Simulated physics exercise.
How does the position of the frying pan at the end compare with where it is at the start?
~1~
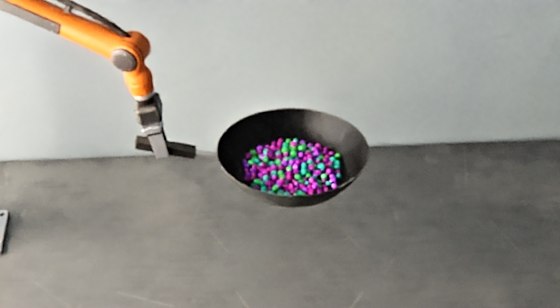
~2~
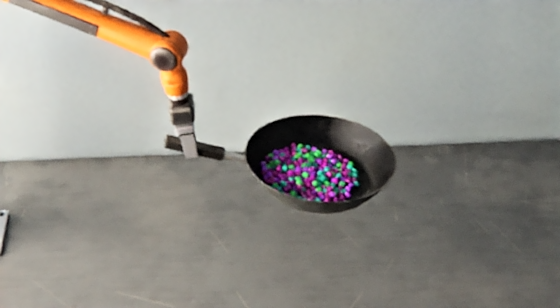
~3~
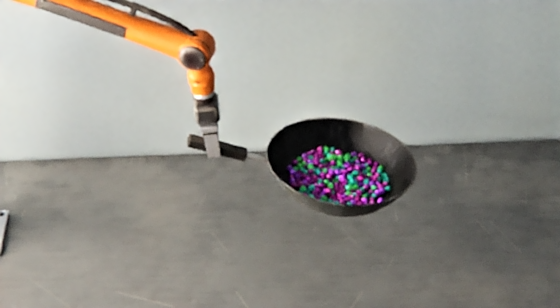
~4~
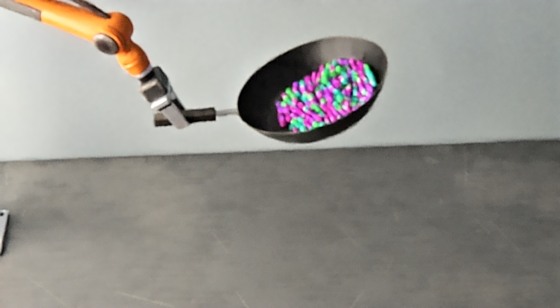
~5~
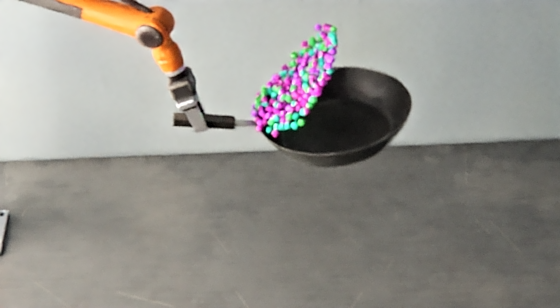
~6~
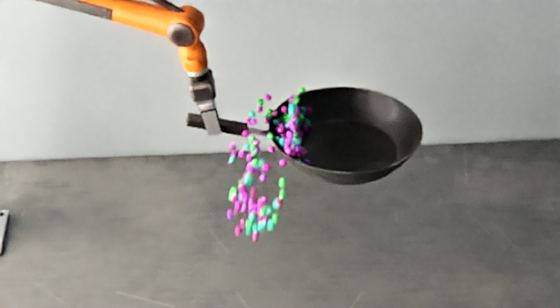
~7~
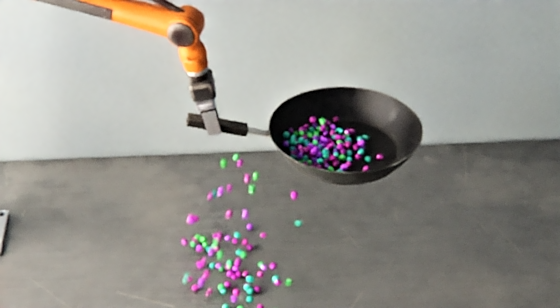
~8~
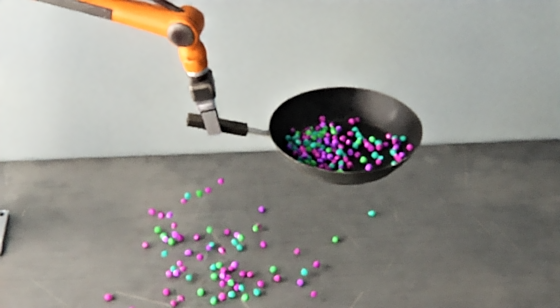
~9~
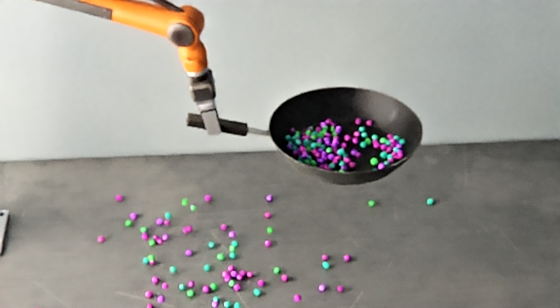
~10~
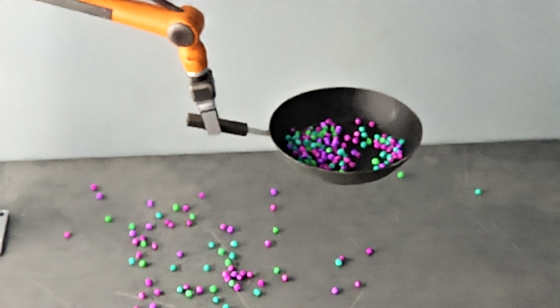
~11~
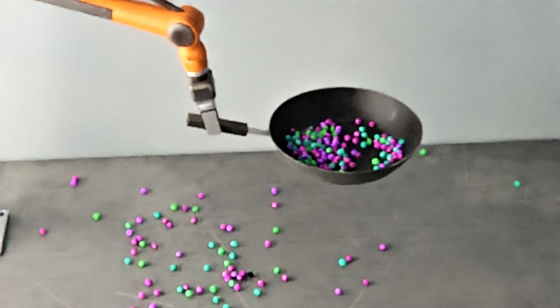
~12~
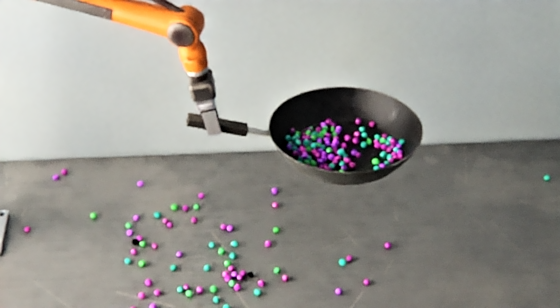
At the end, the frying pan is farther to the right and a little higher than it is at the start.
